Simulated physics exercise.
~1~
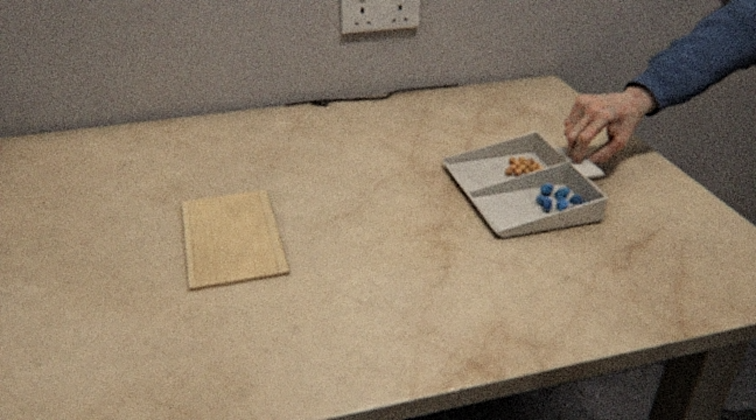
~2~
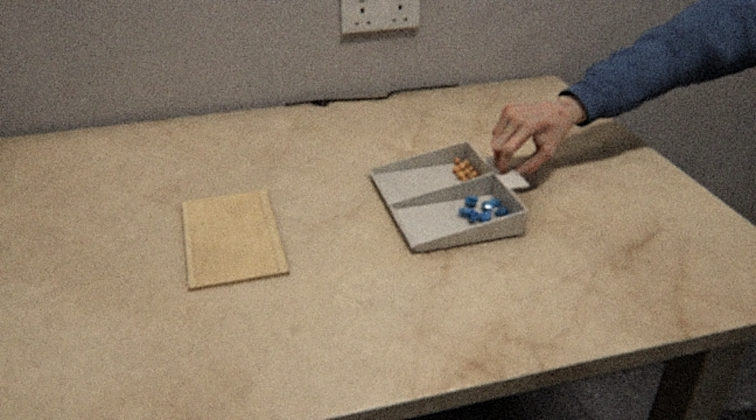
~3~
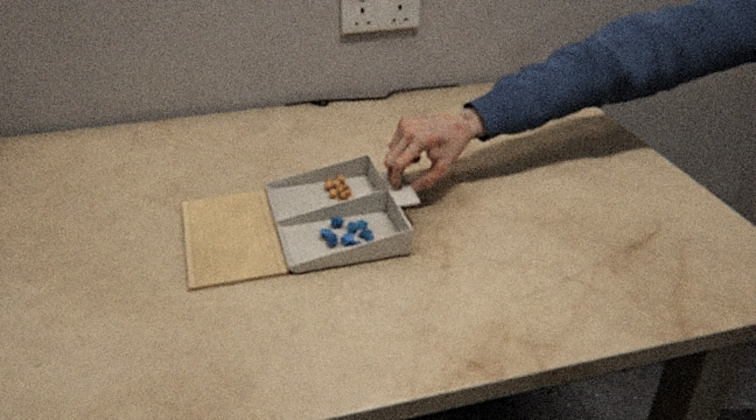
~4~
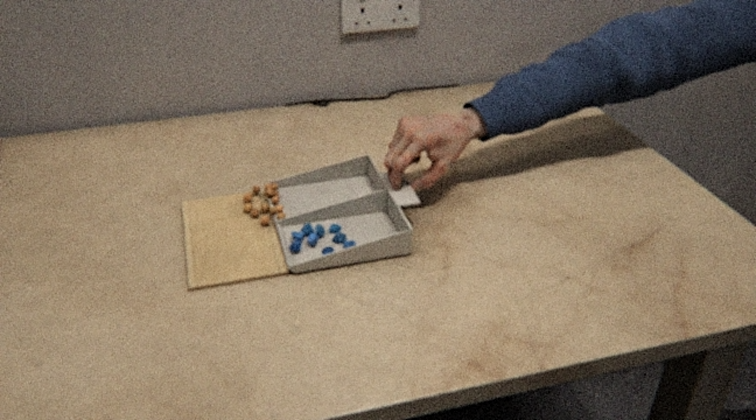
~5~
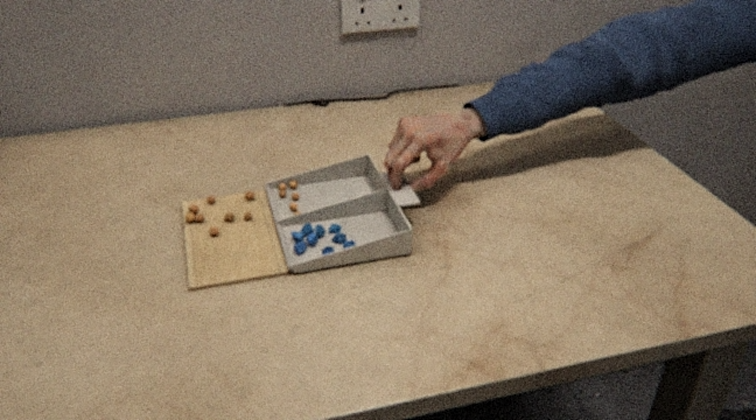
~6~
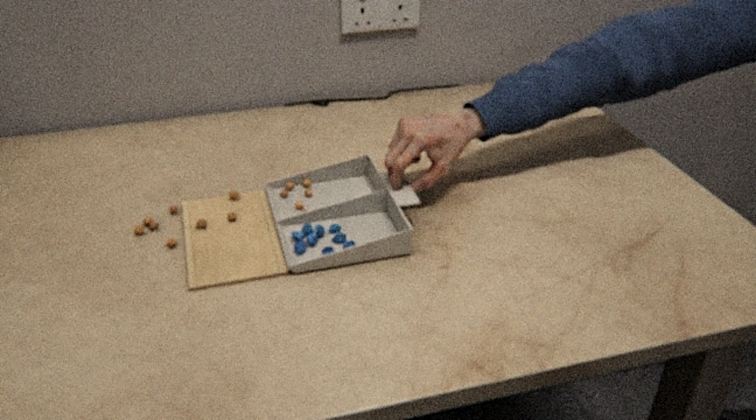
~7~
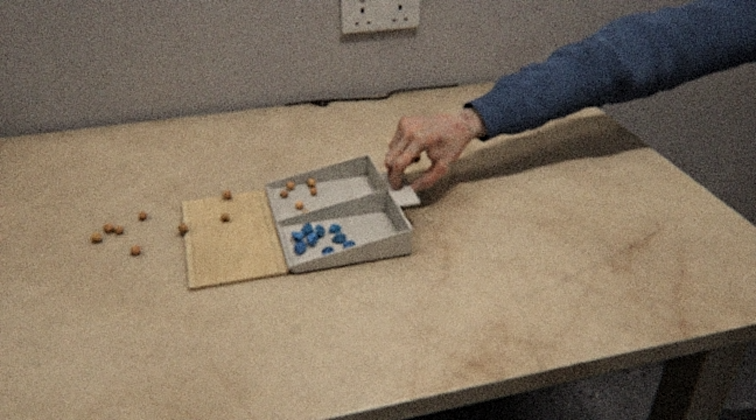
A divided grey tray pushed left by a hand stopped against a flat wooden board, and its small blue pieces slid forward but stayed inside, while some of the orange balls in the far section spilled across the board and onto the table beyond.
